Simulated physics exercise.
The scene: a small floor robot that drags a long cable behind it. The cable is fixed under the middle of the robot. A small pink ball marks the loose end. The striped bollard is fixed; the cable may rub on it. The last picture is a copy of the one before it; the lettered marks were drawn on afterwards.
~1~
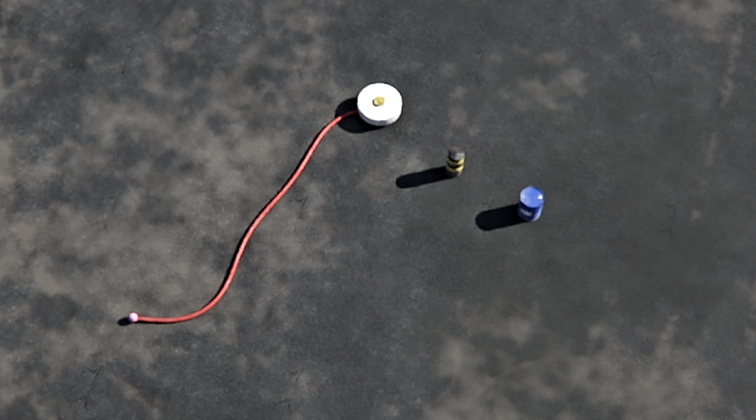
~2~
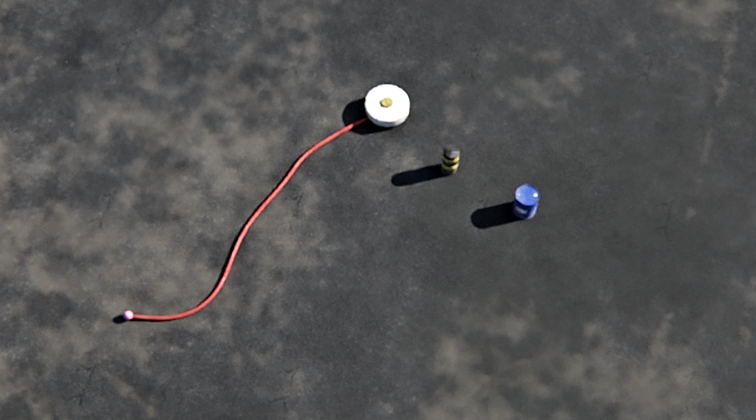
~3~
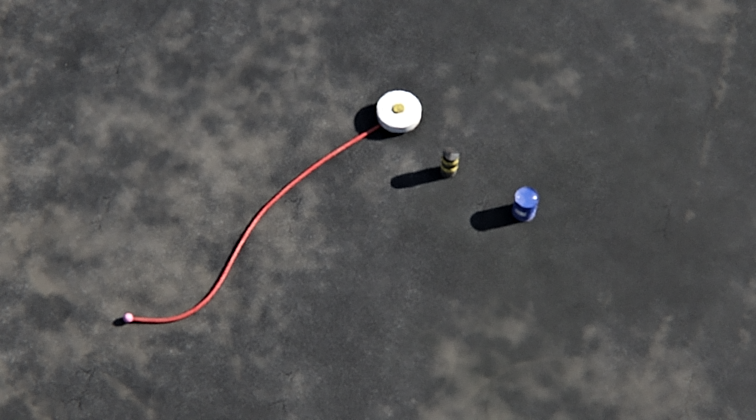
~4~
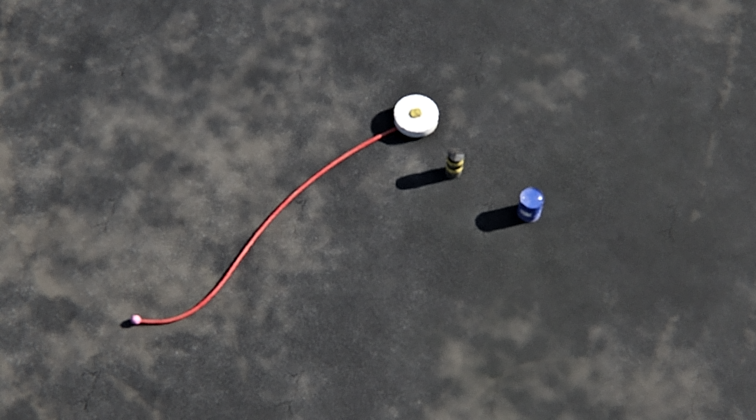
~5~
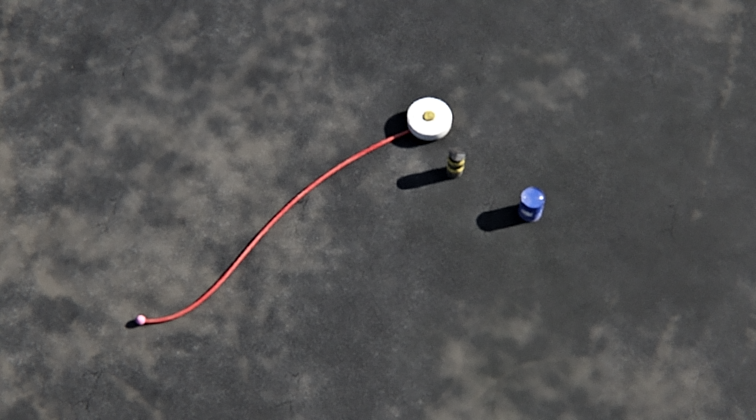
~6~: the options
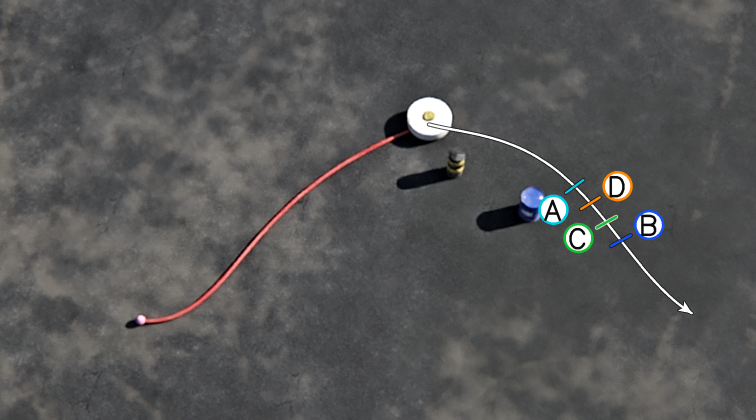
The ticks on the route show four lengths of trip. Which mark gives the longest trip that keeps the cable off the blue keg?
At B, and not beyond.
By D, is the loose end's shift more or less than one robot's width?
More.
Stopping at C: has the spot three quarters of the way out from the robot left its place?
By then, yes.
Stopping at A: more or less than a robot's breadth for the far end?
By then, more.
On the marked copy, A at (575, 186); B at (621, 241); C at (607, 222); D at (591, 203); the route from (429, 124) via (577, 189) to (692, 313).
With B. Early on, robot (510, 140), middle of the cable (339, 199), free end (189, 297).
Further on, robot (577, 184), middle of the cable (399, 186), free end (239, 262).
At the end, robot (622, 237), middle of the cable (451, 164), free end (292, 234); only the bollard has been touched, if anything.
As for the rest, A is safe but short; C is safe but short; D is safe but short.
